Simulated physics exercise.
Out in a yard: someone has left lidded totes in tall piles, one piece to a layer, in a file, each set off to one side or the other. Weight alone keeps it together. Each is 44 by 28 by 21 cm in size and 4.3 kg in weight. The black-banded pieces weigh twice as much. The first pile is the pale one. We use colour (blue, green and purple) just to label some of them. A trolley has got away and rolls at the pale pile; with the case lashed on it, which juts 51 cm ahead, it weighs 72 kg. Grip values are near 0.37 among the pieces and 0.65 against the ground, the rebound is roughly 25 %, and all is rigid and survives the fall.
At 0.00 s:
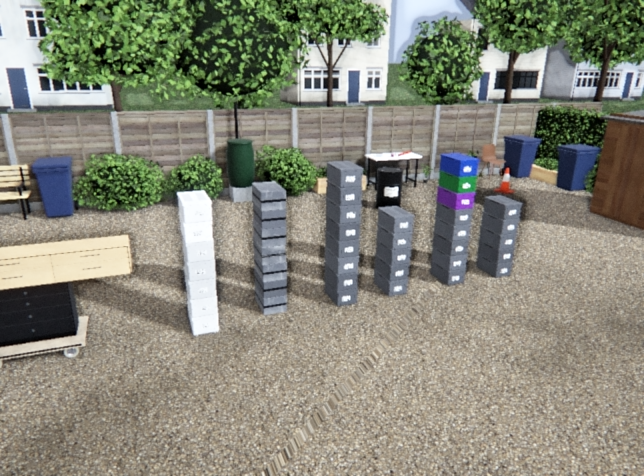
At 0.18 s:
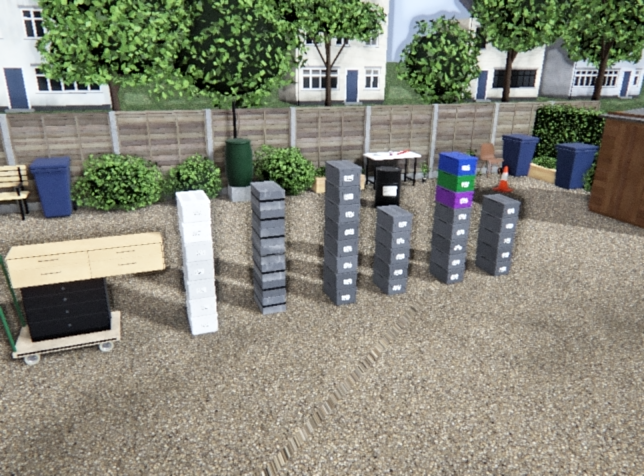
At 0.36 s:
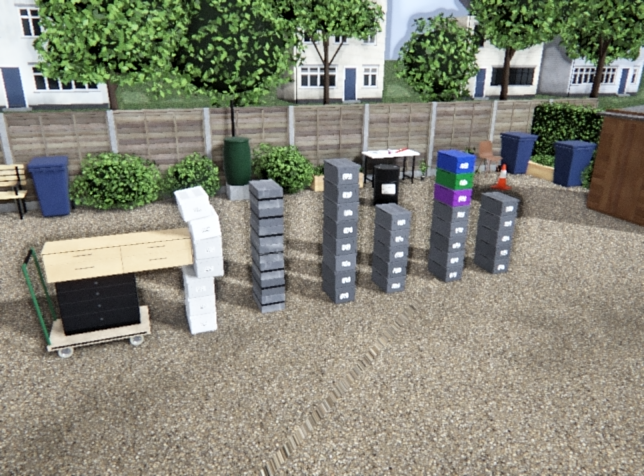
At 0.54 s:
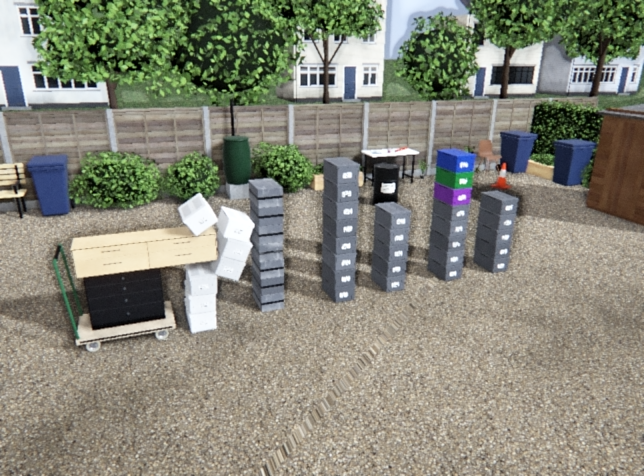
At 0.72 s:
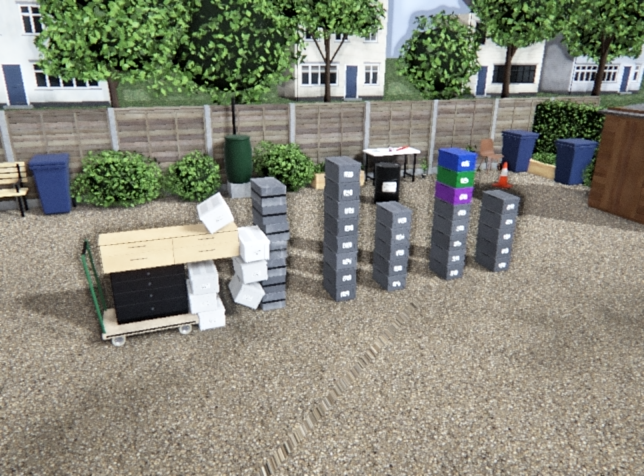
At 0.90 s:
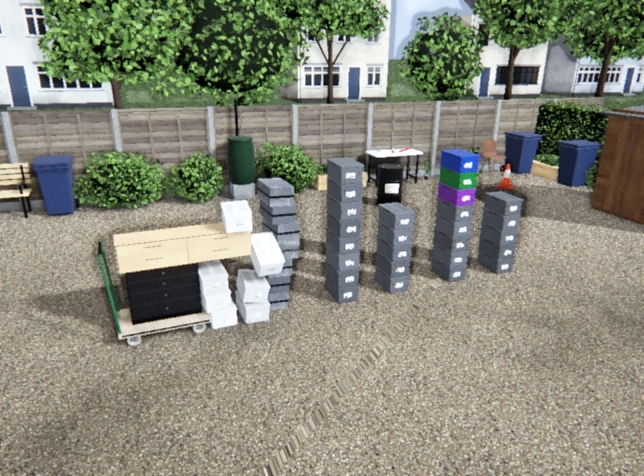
In a gravel yard, a loaded trolley rolls right and knocks the white pile of boxes apart.
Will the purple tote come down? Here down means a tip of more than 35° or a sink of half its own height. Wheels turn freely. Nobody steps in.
Yes.
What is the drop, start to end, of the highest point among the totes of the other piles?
80 cm.
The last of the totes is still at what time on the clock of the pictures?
Roughly 5.5 s.
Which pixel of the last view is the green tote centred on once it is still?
Around (601, 245).
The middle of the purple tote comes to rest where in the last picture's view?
Look around pixel (539, 235) in the last frame.
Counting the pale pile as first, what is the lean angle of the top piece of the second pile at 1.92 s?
That piece is at some 20°.
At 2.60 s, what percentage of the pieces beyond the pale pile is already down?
By then, 45 per cent.
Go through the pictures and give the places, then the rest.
In the first picture (we follow the side turned to the camera), load (123, 255) 54 cm short; purple tote (446, 198); blue tote (449, 166); green tote (448, 182); no other piece has moved.
Load (157, 251) 21 cm short; purple tote (445, 197), in the second picture.
Load (186, 246) 10 cm in, top of the pale pile leaning 8°; purple tote (443, 195); no other piece has moved, in the third picture.
Load (211, 242) 35 cm in, top of the pale pile leaning 32°; purple tote (443, 194); no other piece has moved, in the fourth picture.
Load (234, 238) 58 cm in, top of the pale pile leaning 29°; purple tote (444, 193); 3 stirred so far, in the fifth picture.
Load (247, 238) 69 cm in; purple tote (447, 194); blue tote (450, 162); green tote (449, 178); 6 stirred so far, in the sixth picture.
Around 1.92 s, 4 of the pale pile down; 7 of the 33 other totes down; purple tote unmoved.
Around 2.60 s, 4 of the pale pile down; 15 of the 33 other totes down; purple tote unmoved.
Around 3.48 s, 4 of the pale pile down; 29 of the 33 other totes down; purple tote tipped 25°, 21 cm lower; blue tote upside down.
Finally (5.8 s), 4 of the pale pile down; 29 of the 33 other totes down; purple tote tipped 65°, 77 cm lower; blue tote upside down; green tote on its side. Seen by the last camera, middles, purple tote near (539, 235), blue tote near (486, 222).
